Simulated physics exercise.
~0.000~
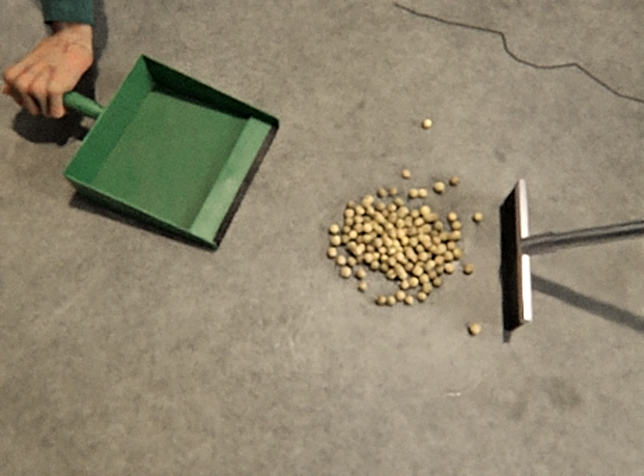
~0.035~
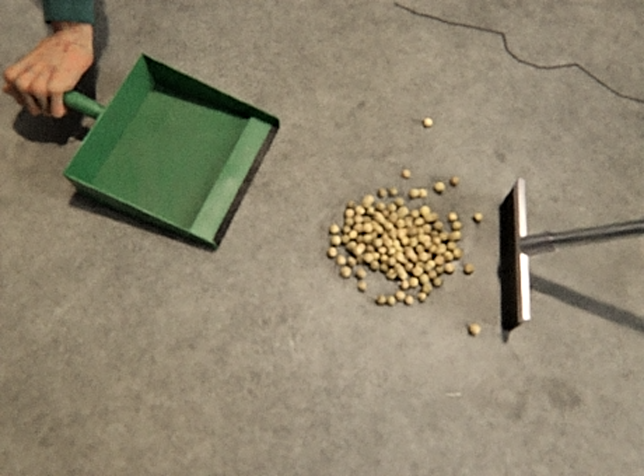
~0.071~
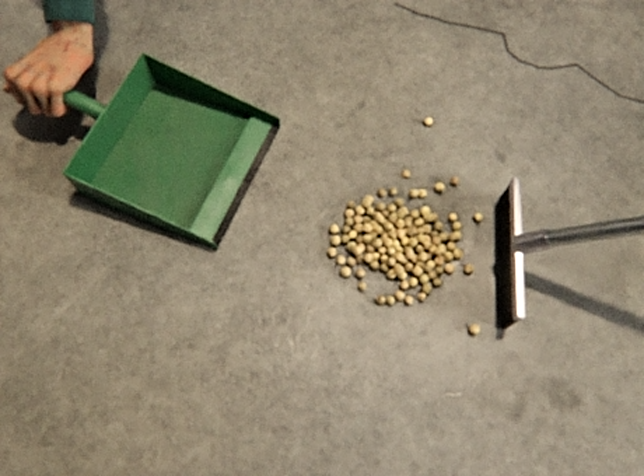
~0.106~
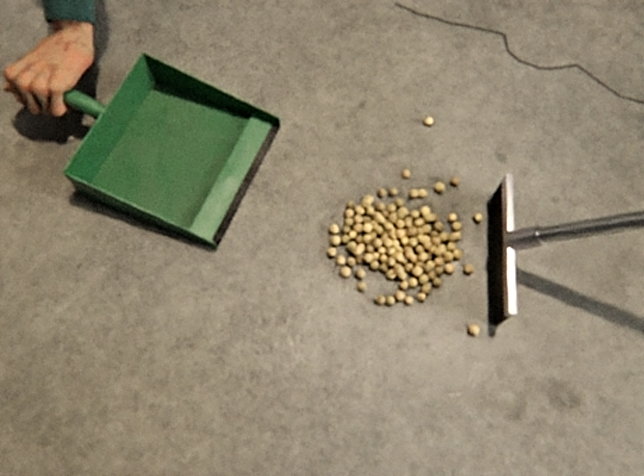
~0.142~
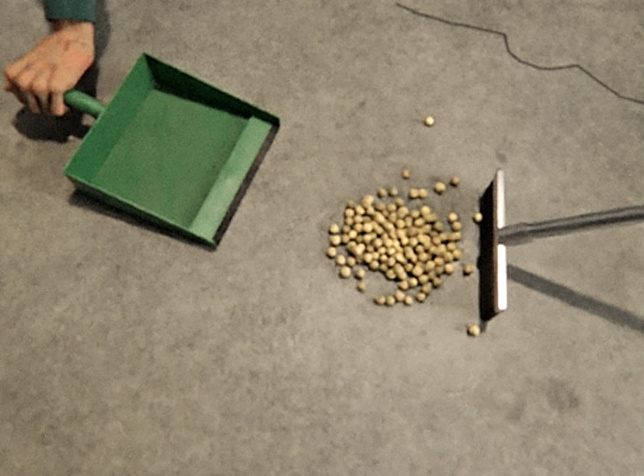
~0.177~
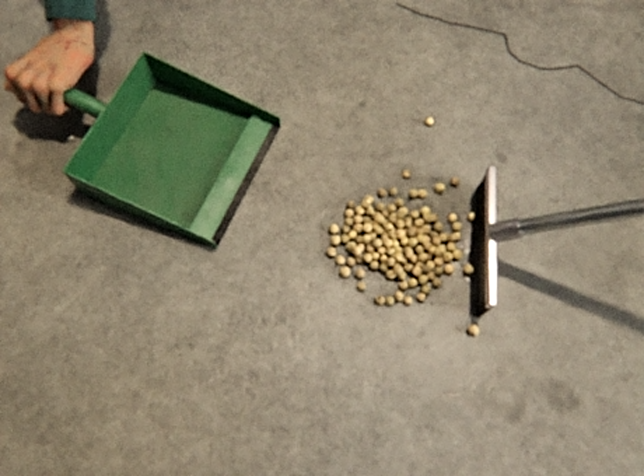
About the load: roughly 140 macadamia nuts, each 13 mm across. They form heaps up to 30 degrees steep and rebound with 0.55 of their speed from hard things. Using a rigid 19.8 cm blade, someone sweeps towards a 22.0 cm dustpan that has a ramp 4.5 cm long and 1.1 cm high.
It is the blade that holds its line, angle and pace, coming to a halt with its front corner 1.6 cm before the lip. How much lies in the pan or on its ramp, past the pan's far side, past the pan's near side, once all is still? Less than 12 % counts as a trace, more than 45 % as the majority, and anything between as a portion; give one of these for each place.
Pan - a trace, far side - a trace, near side - a trace.
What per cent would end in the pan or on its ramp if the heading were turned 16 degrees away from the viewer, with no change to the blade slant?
Result: Close to 0 %, ramp counted.
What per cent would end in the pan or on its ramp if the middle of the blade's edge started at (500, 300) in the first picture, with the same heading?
20 %.
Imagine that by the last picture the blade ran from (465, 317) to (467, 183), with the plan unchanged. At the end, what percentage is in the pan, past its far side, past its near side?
Pan 20 % / far 5 % / near 35 %.
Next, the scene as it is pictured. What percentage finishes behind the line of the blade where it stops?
Roughly 35 in a hundred.
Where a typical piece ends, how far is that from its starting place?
Roughly 18 cm.
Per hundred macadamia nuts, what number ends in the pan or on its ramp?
Around 5 in a hundred.
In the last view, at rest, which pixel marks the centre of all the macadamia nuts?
Near (262, 220).
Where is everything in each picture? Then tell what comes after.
Blade from (525, 319) to (520, 185), moved 0.0 cm, 0 of the pieces shifted so far; middle of the pieces at (405, 241); pan at (172, 157), in the first picture.
Blade from (523, 319) to (518, 185), moved 0.2 cm, 0 of the pieces shifted so far; middle of the pieces at (405, 241), in the second picture.
Blade from (518, 317) to (514, 183), moved 0.9 cm, 1 of the pieces shifted so far; middle of the pieces at (405, 241), in the third picture.
Blade from (509, 313) to (507, 180), moved 2.0 cm, 1 of the pieces shifted so far; middle of the pieces at (405, 241), in the fourth picture.
Blade from (500, 309) to (498, 177), moved 3.3 cm, 1 of the pieces shifted so far; middle of the pieces at (405, 241), in the fifth picture.
Blade from (490, 304) to (490, 173), moved 4.5 cm, 2 of the pieces shifted so far; middle of the pieces at (405, 242); pan at (173, 155). The blade's pace is about 0.36 m/s, heading 6 degrees away from the viewer's side, in the sixth picture.
After 0.58 s, middle of the blade 20 cm from the lip; 0 % over the lip, far side 0 %, near side 0 %.
After 0.85 s, middle of the blade 11 cm from the lip; 0 % over the lip, far side 5 %, near side 0 %.
Then, at 1.23 s, middle of the blade 4 cm from the lip; 5 % over the lip, far side 5 %, near side 5 %.
By 1.6 s all is still; pan 5 %, far side 5 %, near side 5 %, in front of the lip or behind the blade 85 %.
